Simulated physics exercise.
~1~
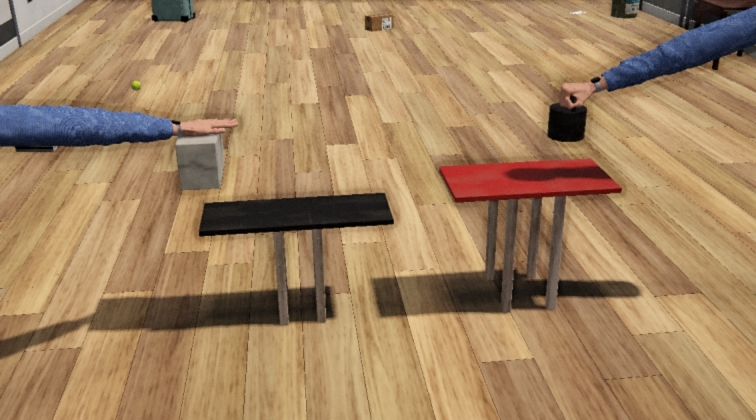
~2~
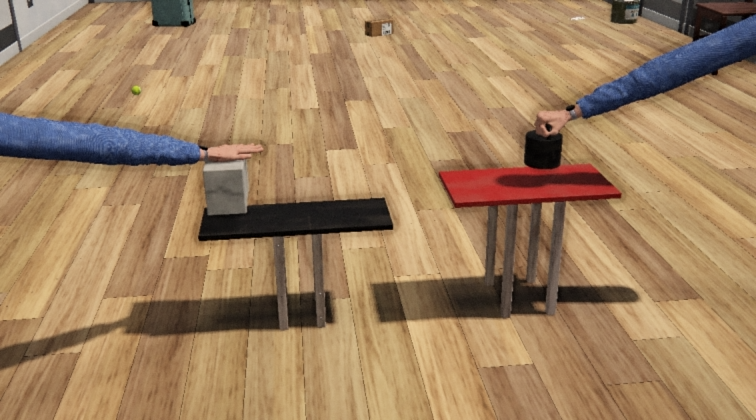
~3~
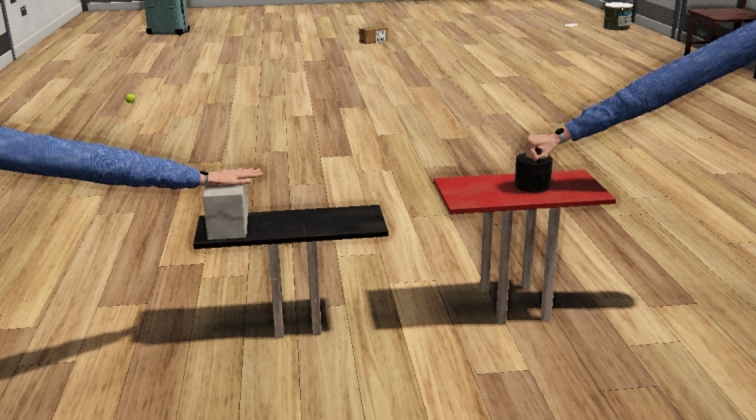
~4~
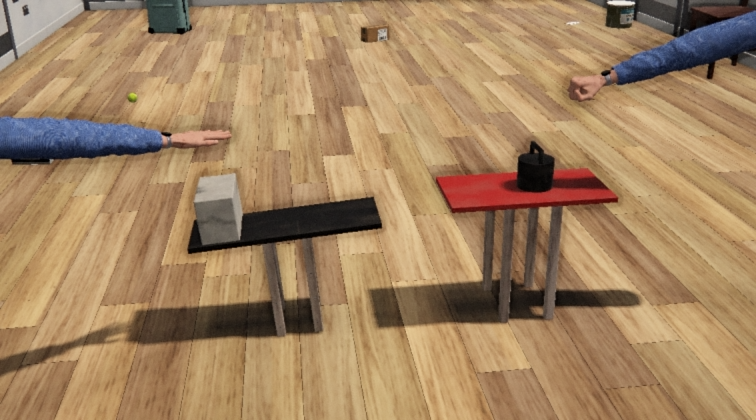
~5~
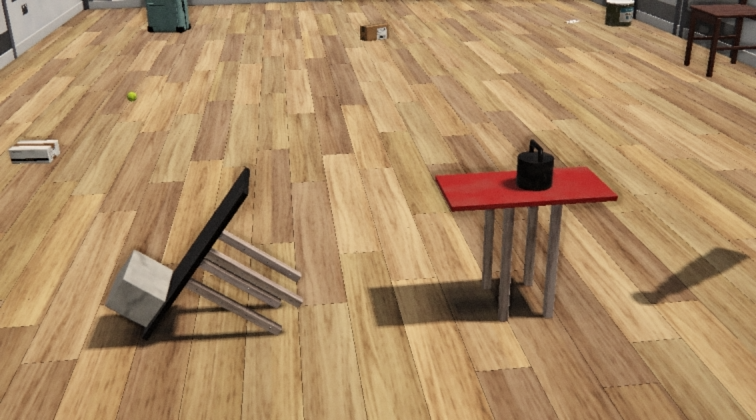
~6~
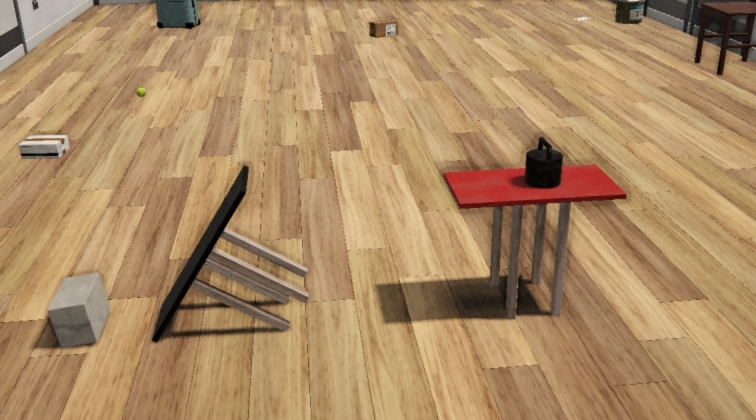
Two hands set a grey block on a black table, which tips over left, and a black object on a red stand, which stays upright.
